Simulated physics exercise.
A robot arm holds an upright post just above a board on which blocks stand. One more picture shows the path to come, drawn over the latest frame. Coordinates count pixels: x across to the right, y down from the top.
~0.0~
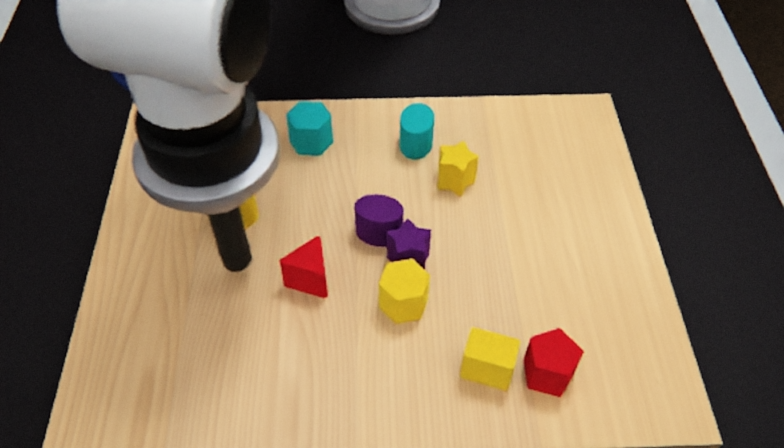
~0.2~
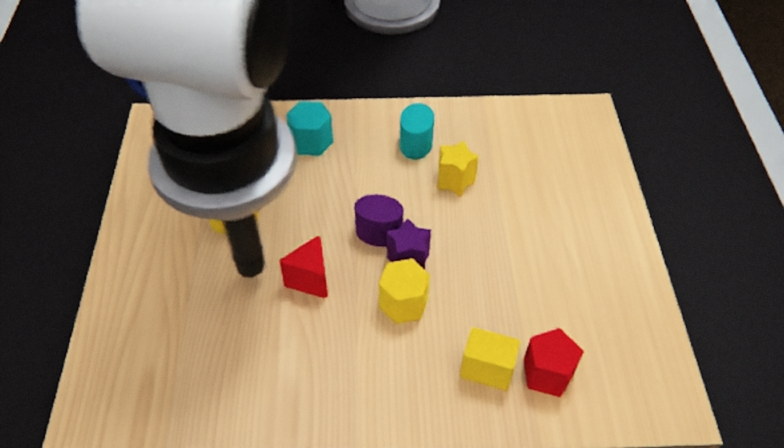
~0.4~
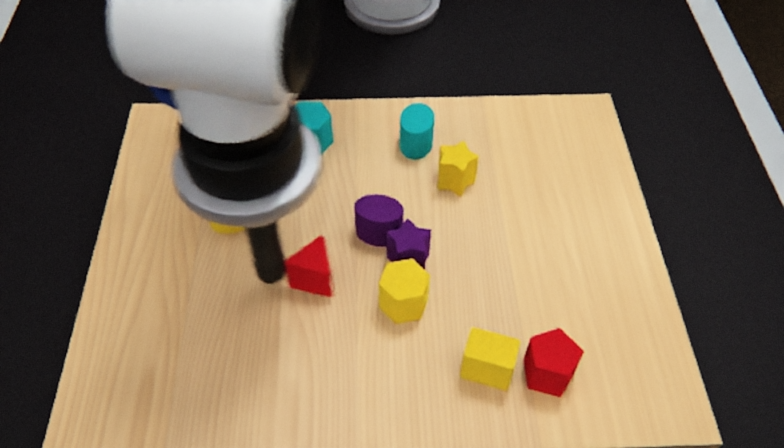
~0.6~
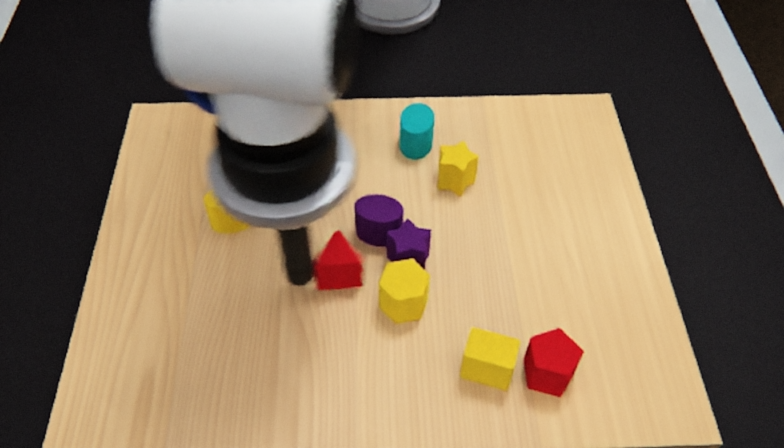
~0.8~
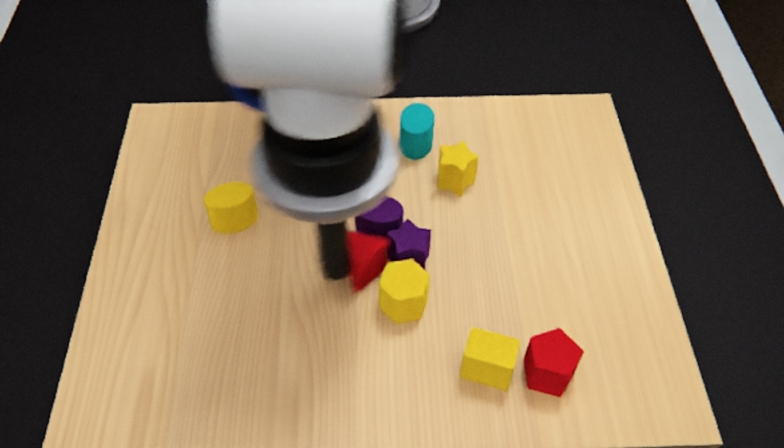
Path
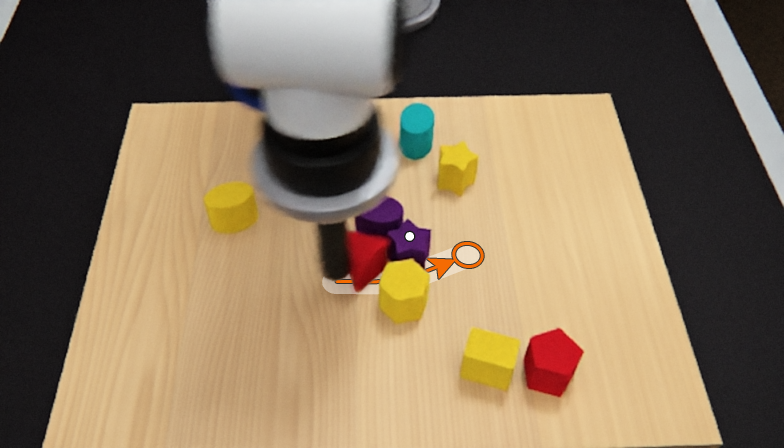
A robot arm with a dark upright post moves right across a wooden board of colourful blocks, meets the red triangular block and pushes it right, turning it, up beside the purple blocks and the yellow six-sided block.
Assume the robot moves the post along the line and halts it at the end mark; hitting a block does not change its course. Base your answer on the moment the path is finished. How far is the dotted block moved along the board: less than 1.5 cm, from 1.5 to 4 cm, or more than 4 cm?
The displacement of the dotted block is above 4 cm.
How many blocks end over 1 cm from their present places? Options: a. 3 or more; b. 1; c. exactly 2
Option a.
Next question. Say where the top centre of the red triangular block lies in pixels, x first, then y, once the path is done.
Roughly at (416, 223).
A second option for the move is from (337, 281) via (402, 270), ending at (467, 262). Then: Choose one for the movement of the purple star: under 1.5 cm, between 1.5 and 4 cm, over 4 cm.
Offset: Above 4 cm.
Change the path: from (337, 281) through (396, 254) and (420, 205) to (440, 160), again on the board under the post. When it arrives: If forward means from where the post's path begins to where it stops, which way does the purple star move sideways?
It's going to go right.
Drawn move, from (337, 281) through (406, 278) to (468, 255); the dot is on the purple star.
The first path, step by step. One third of the way, post at (384, 270); red triangular block at (396, 235), turned 50° anticlockwise; yellow six-sided block at (411, 282), turned 15° clockwise; purple star at (430, 229).
Two thirds of the way, post at (429, 259); red triangular block at (415, 224), turned 85° anticlockwise; yellow six-sided block at (423, 283), turned 50° clockwise; purple star at (452, 220).
At the end, post at (470, 243); red triangular block at (416, 223), turned 95° anticlockwise; purple oval still; yellow six-sided block at (423, 283), turned 50° clockwise; purple star at (468, 206), turned 70° anticlockwise.
